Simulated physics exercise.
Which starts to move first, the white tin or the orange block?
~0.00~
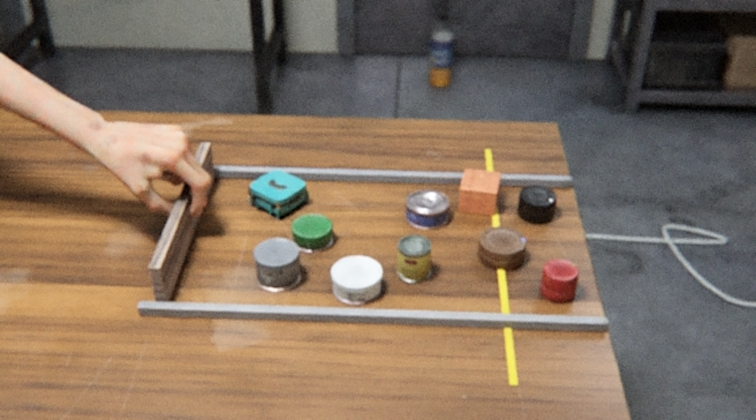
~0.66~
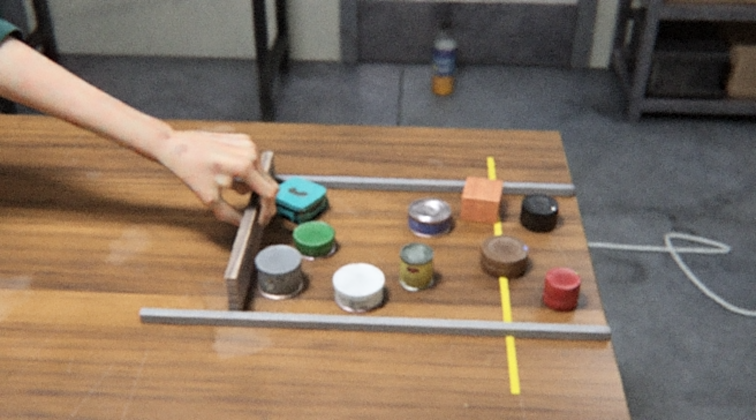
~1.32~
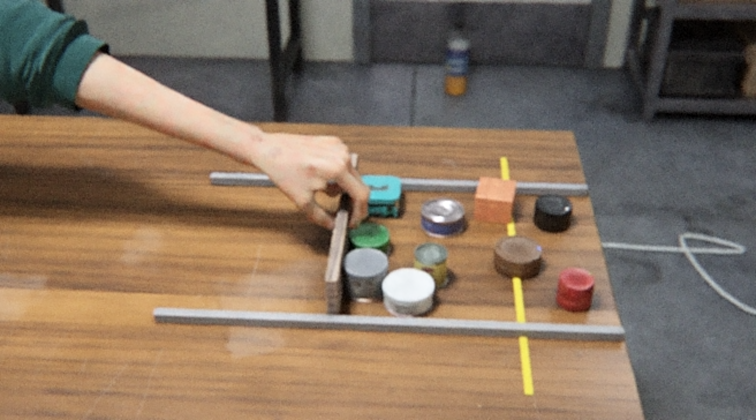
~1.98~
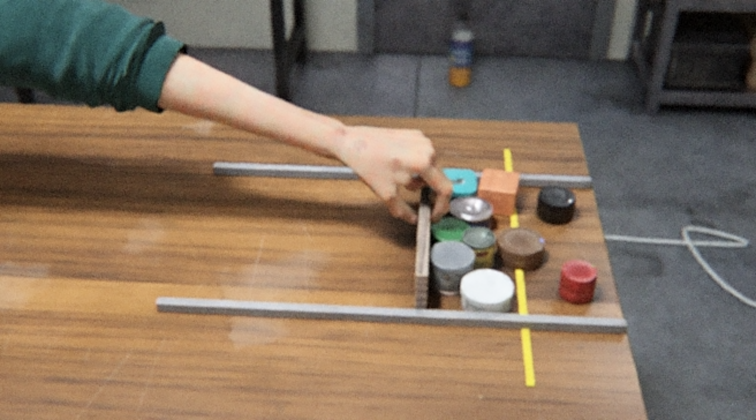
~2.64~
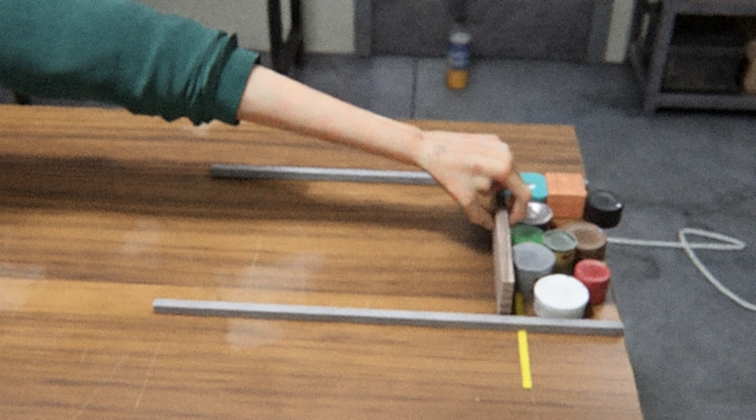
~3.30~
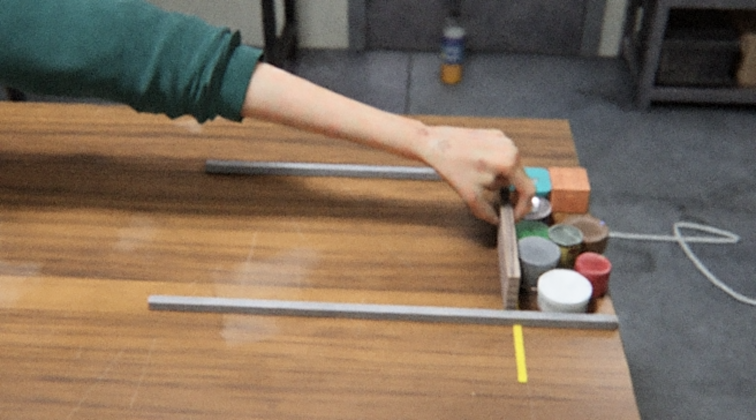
The white tin starts to move first, while the orange block stays in place until the board has pushed the gathered items closer to the right edge.
